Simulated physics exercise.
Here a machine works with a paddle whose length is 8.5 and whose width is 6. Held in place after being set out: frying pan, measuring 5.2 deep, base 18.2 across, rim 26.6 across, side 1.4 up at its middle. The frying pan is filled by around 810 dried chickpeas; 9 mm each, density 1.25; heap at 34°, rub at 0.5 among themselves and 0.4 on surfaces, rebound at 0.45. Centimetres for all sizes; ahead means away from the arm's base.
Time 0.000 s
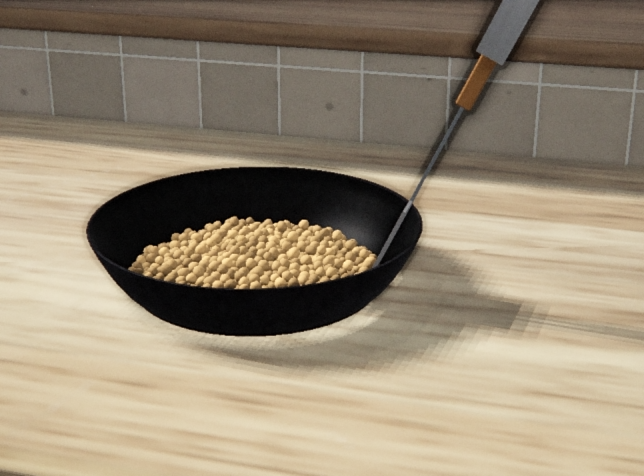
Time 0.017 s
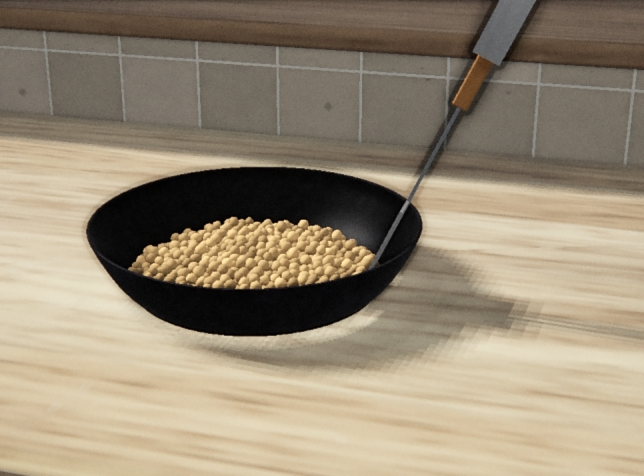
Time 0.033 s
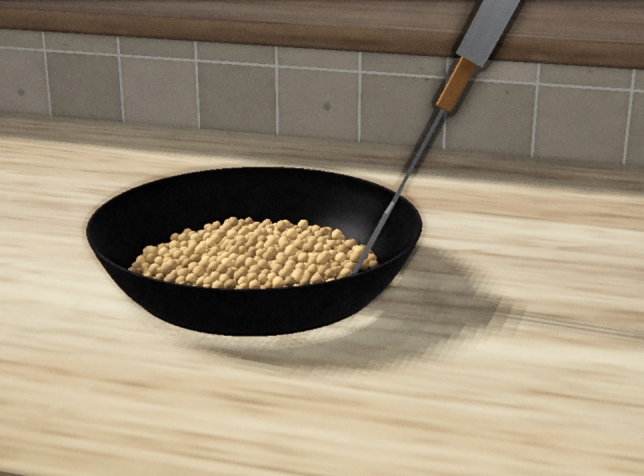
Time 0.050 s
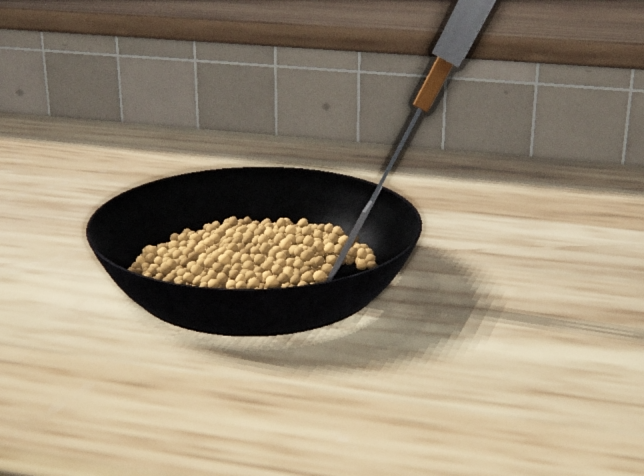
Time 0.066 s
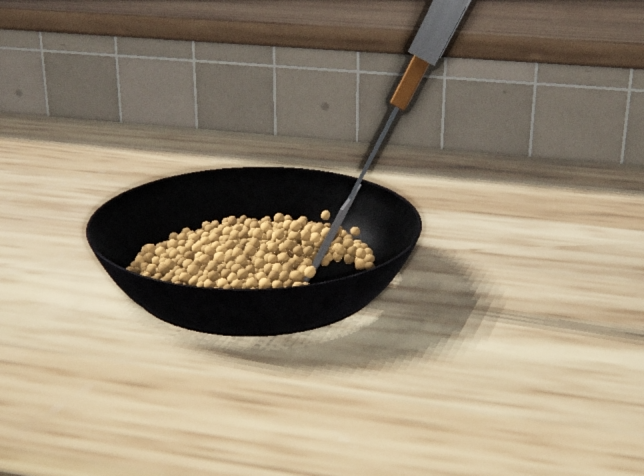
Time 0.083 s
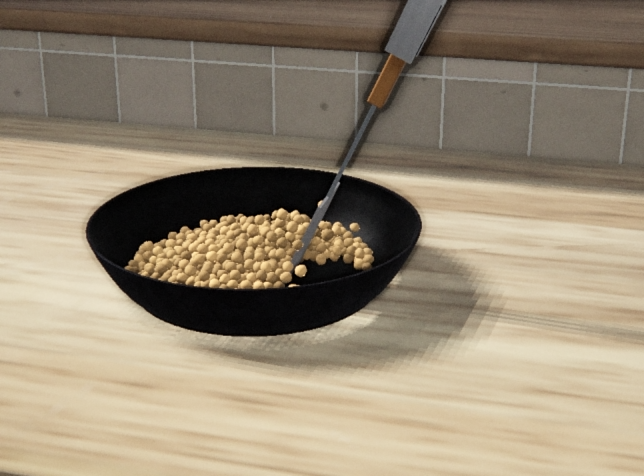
A paddle sweeping leftward through dried chickpeas in a black frying pan, pushing some into a heap and leaving others behind.
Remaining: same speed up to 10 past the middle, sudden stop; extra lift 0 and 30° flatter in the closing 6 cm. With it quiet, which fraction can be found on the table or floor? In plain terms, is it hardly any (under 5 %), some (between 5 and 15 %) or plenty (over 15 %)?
Some - between 5 and 15 %.
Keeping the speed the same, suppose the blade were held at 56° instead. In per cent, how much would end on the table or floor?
Roughly 10 per cent.
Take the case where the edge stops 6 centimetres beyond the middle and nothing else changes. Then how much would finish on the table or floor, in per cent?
I'd expect close to 0 per cent then.
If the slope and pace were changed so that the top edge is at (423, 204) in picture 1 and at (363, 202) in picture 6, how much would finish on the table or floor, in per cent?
Near 5 in a hundred.
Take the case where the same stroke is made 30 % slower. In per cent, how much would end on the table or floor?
Then roughly 0 percent.
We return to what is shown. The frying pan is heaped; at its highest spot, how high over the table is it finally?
It reaches roughly 5.5 cm.
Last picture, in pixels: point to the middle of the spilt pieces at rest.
About (69, 243).
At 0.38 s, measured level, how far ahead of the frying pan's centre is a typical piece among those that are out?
Some 16 centimetres ahead.
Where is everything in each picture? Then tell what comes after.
The first frame shows paddle top edge at (413, 198), sloping 65°; upper third of the load around (254, 260), from x 130 to 375, top at y 220; 814 in the frying pan.
The second frame shows paddle top edge at (410, 199), sloping 65°; upper third of the load around (255, 260), from x 130 to 375, top at y 220.
The third frame shows paddle top edge at (395, 199), sloping 65°; upper third of the load around (265, 259), from x 130 to 375, top at y 220.
The fourth frame shows paddle top edge at (373, 198), sloping 65°; upper third of the load around (268, 257), from x 130 to 370, top at y 220.
The fifth frame shows paddle top edge at (351, 196), sloping 65°; upper third of the load around (261, 251), from x 130 to 370, top at y 215.
The sixth frame shows paddle top edge at (330, 194), sloping 65°; upper third of the load around (255, 250), from x 130 to 370, top at y 205; 814 in the frying pan.
By 0.12 s, sloping 65°, highest piece 8 above the table; 814 in the frying pan.
By 0.16 s, sloping 56°, highest piece 9 above the table; 814 in the frying pan.
By 0.38 s, sloping 35°, highest piece 6 above the table; 753 in the frying pan, 51 on the table or floor, 10 on the blade or in flight.
By 1.43 s, sloping 35°, highest piece 5 above the table; 753 in the frying pan, 61 on the table or floor.
Final count, 753 in the frying pan, 61 on the table or floor. That is 7 % on the table or floor.
